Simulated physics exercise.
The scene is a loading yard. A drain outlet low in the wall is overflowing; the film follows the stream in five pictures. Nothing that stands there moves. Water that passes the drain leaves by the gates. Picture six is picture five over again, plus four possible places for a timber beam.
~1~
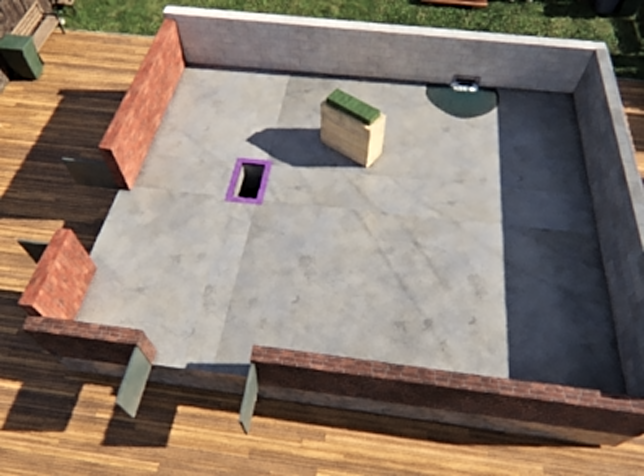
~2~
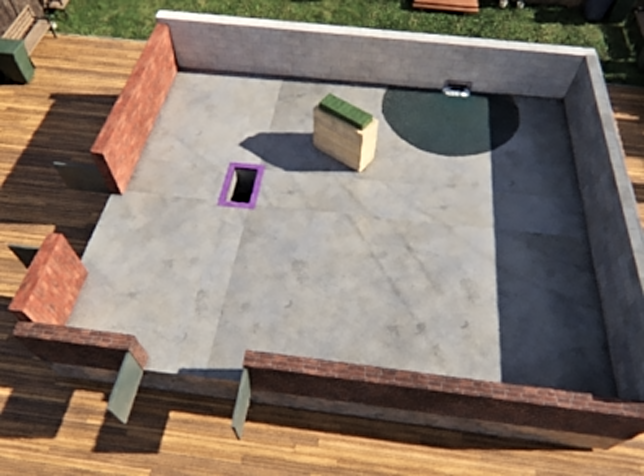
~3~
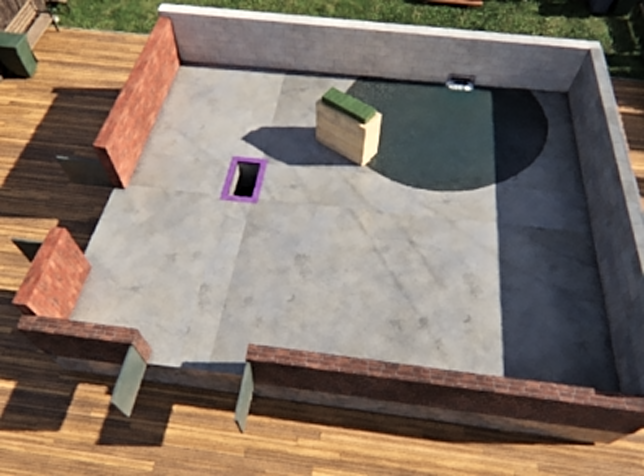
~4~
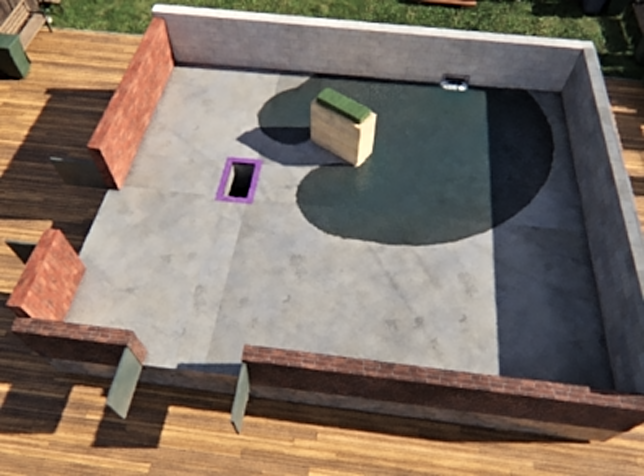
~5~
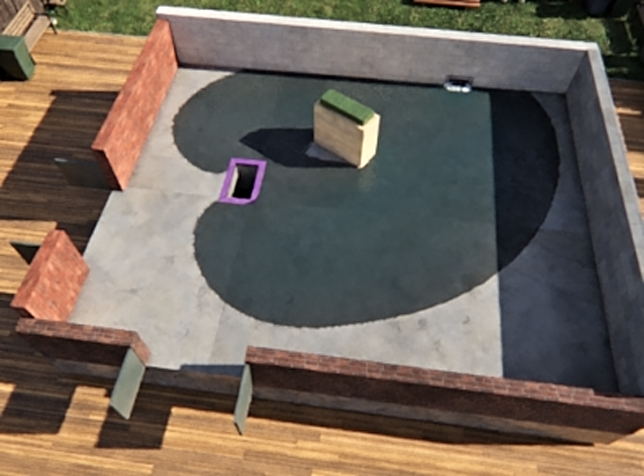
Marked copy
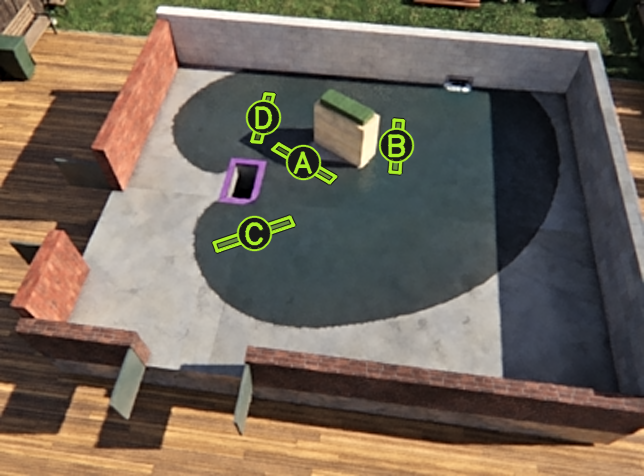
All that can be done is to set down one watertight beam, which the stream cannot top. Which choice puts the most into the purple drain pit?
Use spot D.
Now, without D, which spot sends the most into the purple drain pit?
That would be C.
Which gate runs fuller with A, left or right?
The left one.
On the marked copy, A from (275, 146) to (332, 179); B from (394, 172) to (398, 120); C from (215, 246) to (291, 221); D from (256, 141) to (269, 94).
For spot A, about 6 % of the stream runs into the purple drain pit, about 94 % out by the gates.
For spot B, about 7 % of the stream runs into the purple drain pit, about 93 % out by the gates.
For spot C, about 11 % of the stream runs into the purple drain pit, about 88 % out by the gates.
For spot D, about 21 % of the stream runs into the purple drain pit, about 79 % out by the gates.
